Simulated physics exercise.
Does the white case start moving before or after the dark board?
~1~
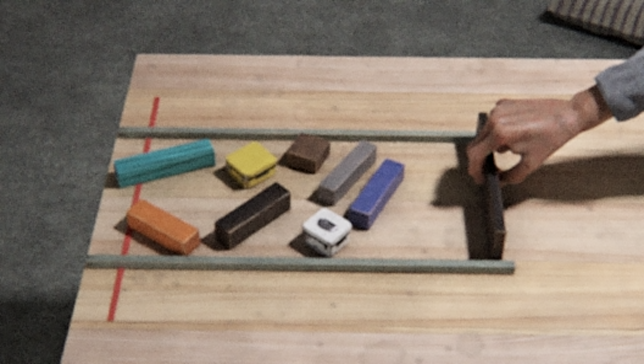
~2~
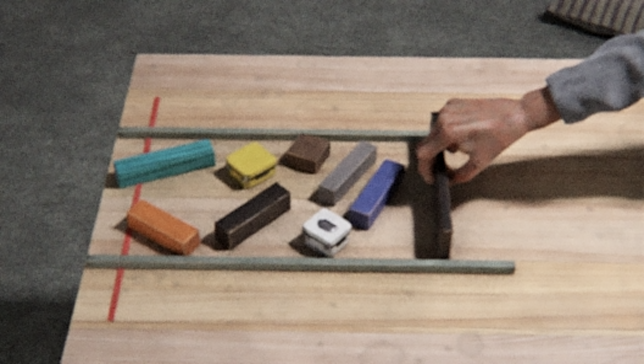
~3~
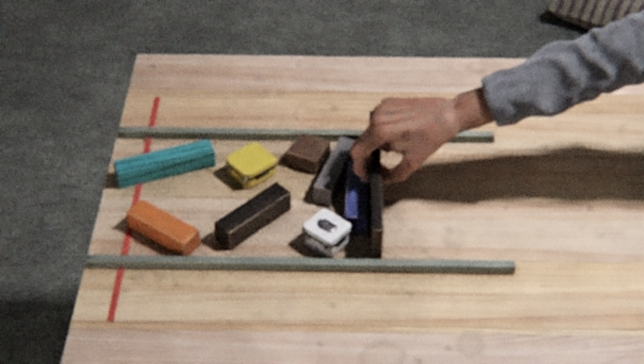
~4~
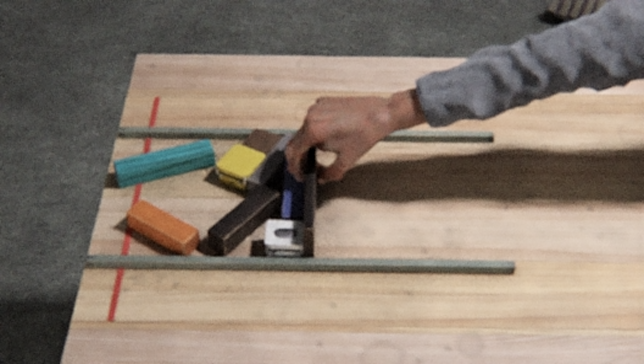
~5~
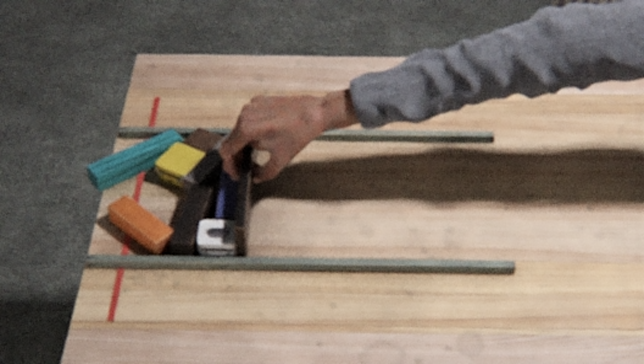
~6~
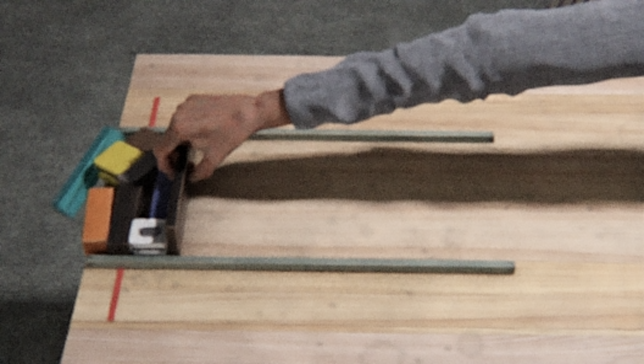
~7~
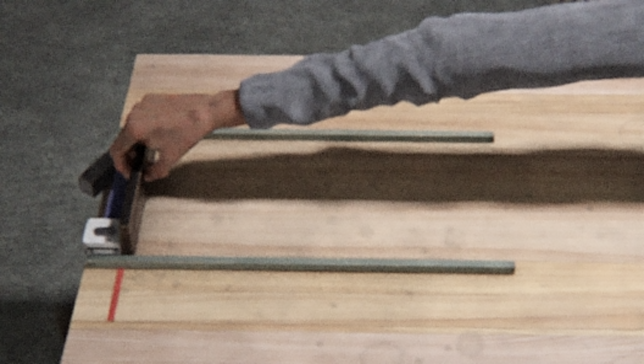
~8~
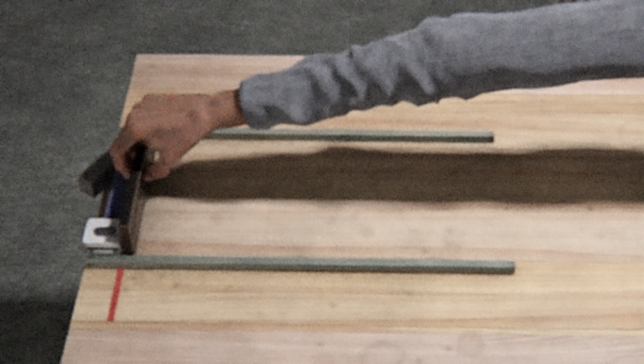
The white case starts moving after the dark board. The board is already sliding left while the case lies still, and the case only shifts later.
